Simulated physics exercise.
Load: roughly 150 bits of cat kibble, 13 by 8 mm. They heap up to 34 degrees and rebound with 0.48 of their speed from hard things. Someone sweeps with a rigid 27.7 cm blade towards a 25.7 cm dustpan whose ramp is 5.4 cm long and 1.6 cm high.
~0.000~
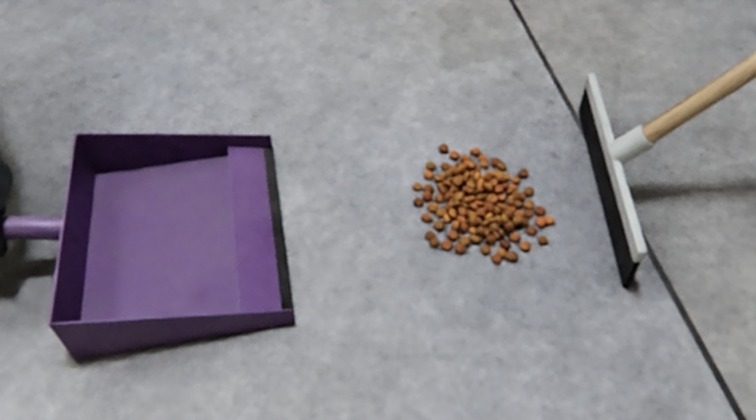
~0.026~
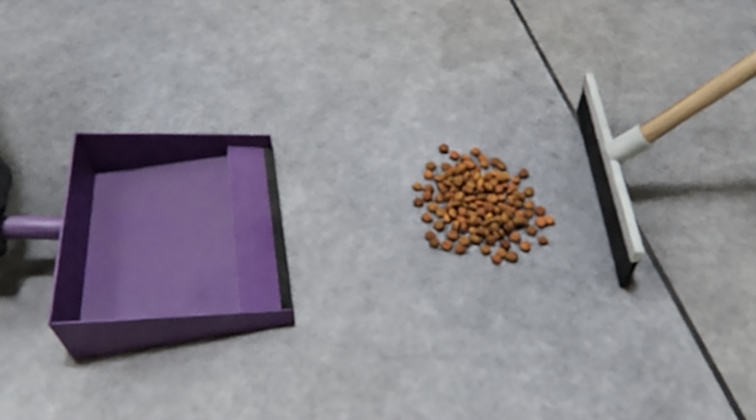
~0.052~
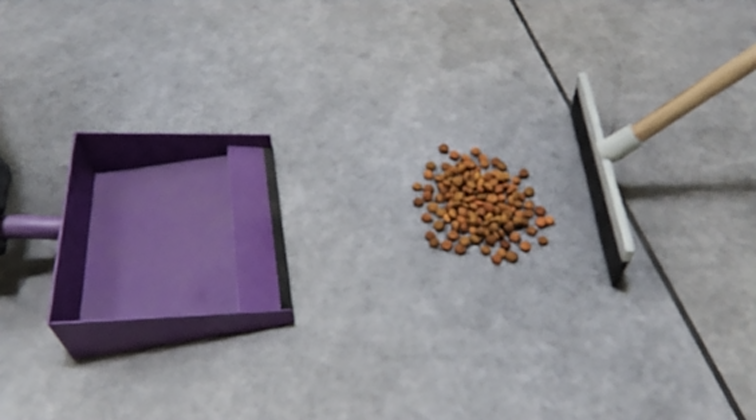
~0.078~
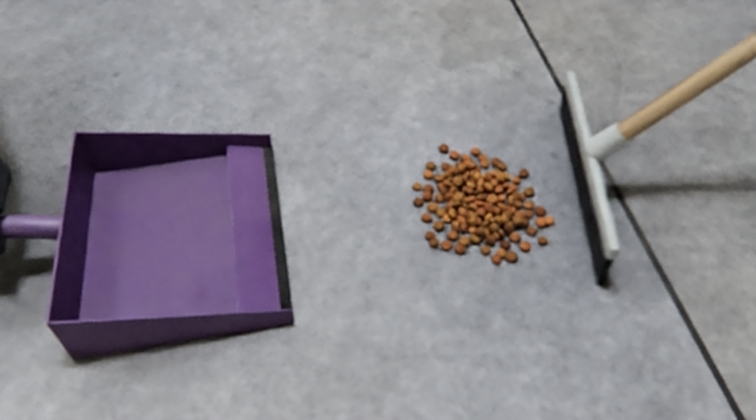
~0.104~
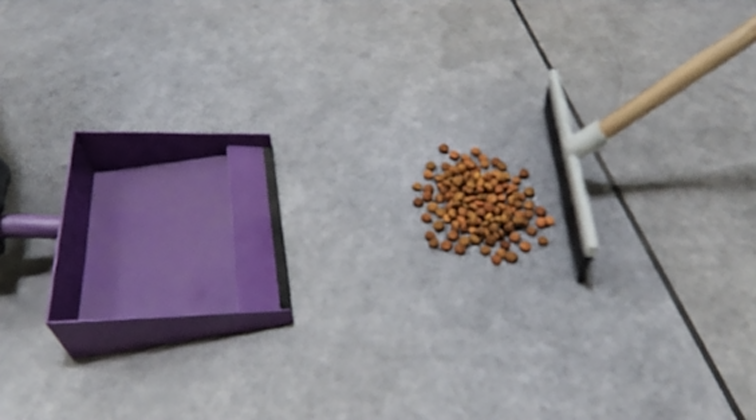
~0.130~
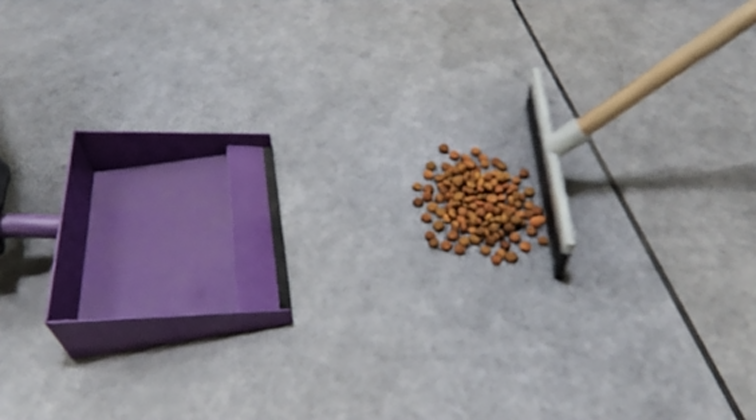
A wooden-handled squeegee sliding left across a grey floor to the edge of a kibble pile, a purple dustpan lying opposite.
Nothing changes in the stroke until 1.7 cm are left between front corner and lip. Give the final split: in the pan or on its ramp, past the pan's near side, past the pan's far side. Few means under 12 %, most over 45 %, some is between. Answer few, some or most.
In the pan or on its ramp: Some; past the pan's near side: Few; past the pan's far side: Some.
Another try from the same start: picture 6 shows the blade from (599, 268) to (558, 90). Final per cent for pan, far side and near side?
Pan 10, far 0, near 0.
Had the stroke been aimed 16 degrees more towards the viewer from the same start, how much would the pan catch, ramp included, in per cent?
It would be near 30 per cent.
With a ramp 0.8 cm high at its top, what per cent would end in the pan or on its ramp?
In that case some 35 per cent.
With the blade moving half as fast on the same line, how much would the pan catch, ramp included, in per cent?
In that case some 25 per cent.
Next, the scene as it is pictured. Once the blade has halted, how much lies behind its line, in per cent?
About 5 per cent.
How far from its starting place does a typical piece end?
Some 26 cm.
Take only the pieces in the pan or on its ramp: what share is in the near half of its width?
About 20 per cent.
Then, at 0.30 s, middle of the blade 17 cm from the lip; 0 % over the lip, far side 0 %, near side 0 %.
Then, at 0.41 s, middle of the blade 8 cm from the lip; 0 % over the lip, far side 5 %, near side 0 %.
After 0.66 s, middle of the blade 4 cm from the lip; 30 % over the lip, far side 20 %, near side 0 %.
By 1.2 s all is still; pan 30 %, near side 0 %, far side 20 %, in front of the lip or behind the blade 50 %.
